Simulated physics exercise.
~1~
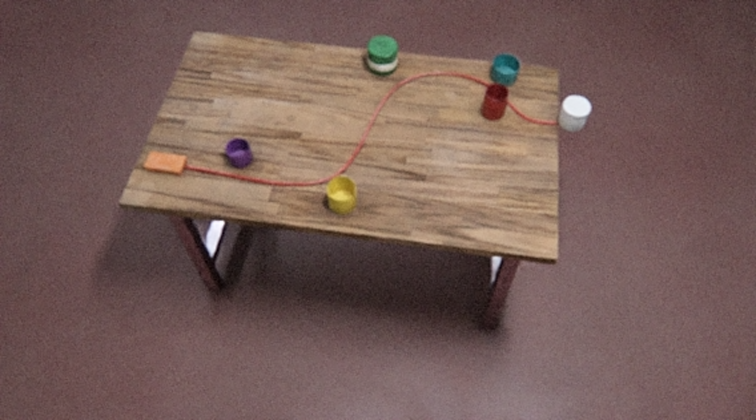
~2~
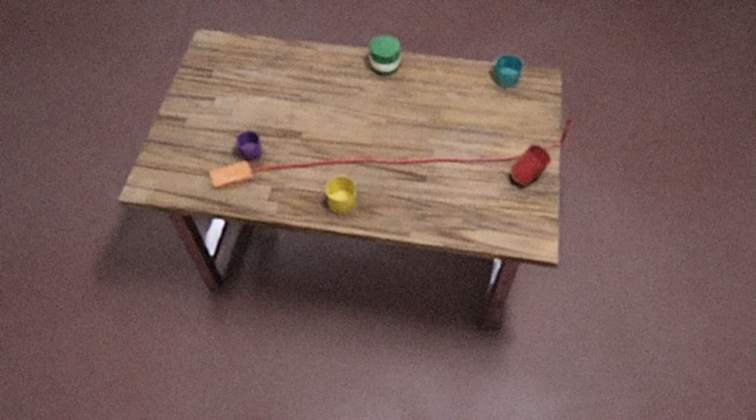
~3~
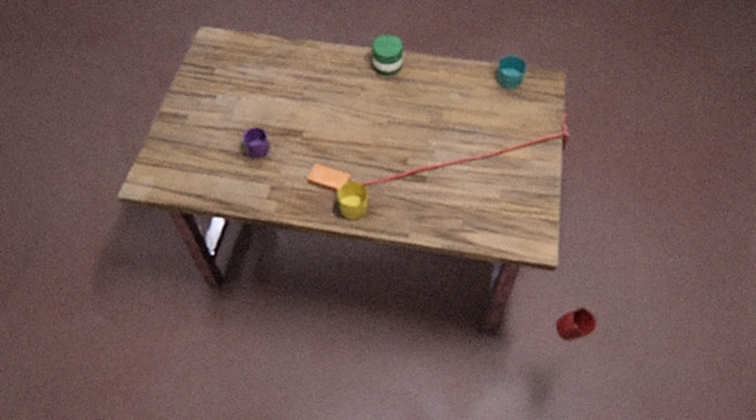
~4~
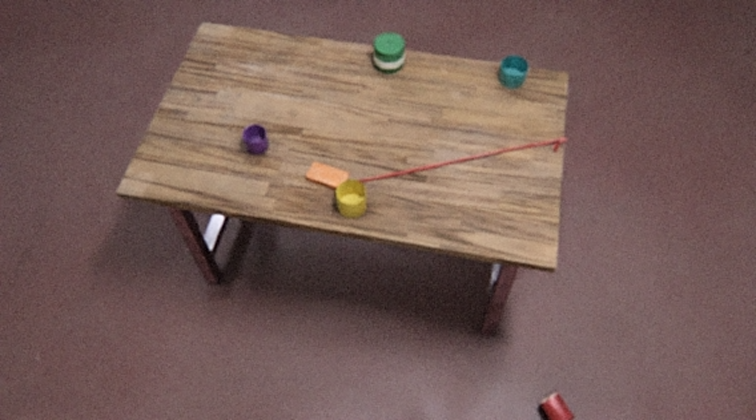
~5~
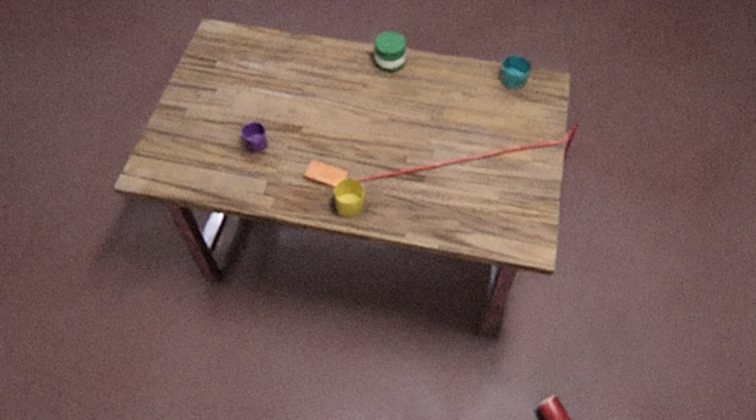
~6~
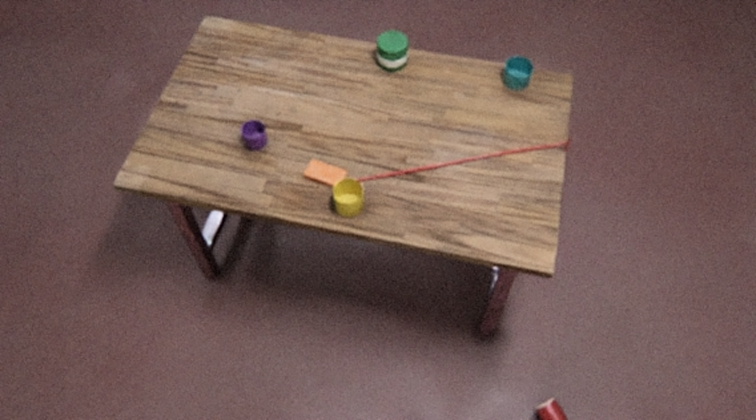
A wooden table held several cups and a red cable that pulled an orange block rightward as a white cup-like object dropped off the right side; the red mug was swept off too and ended on the floor, the block resting by the yellow cup.
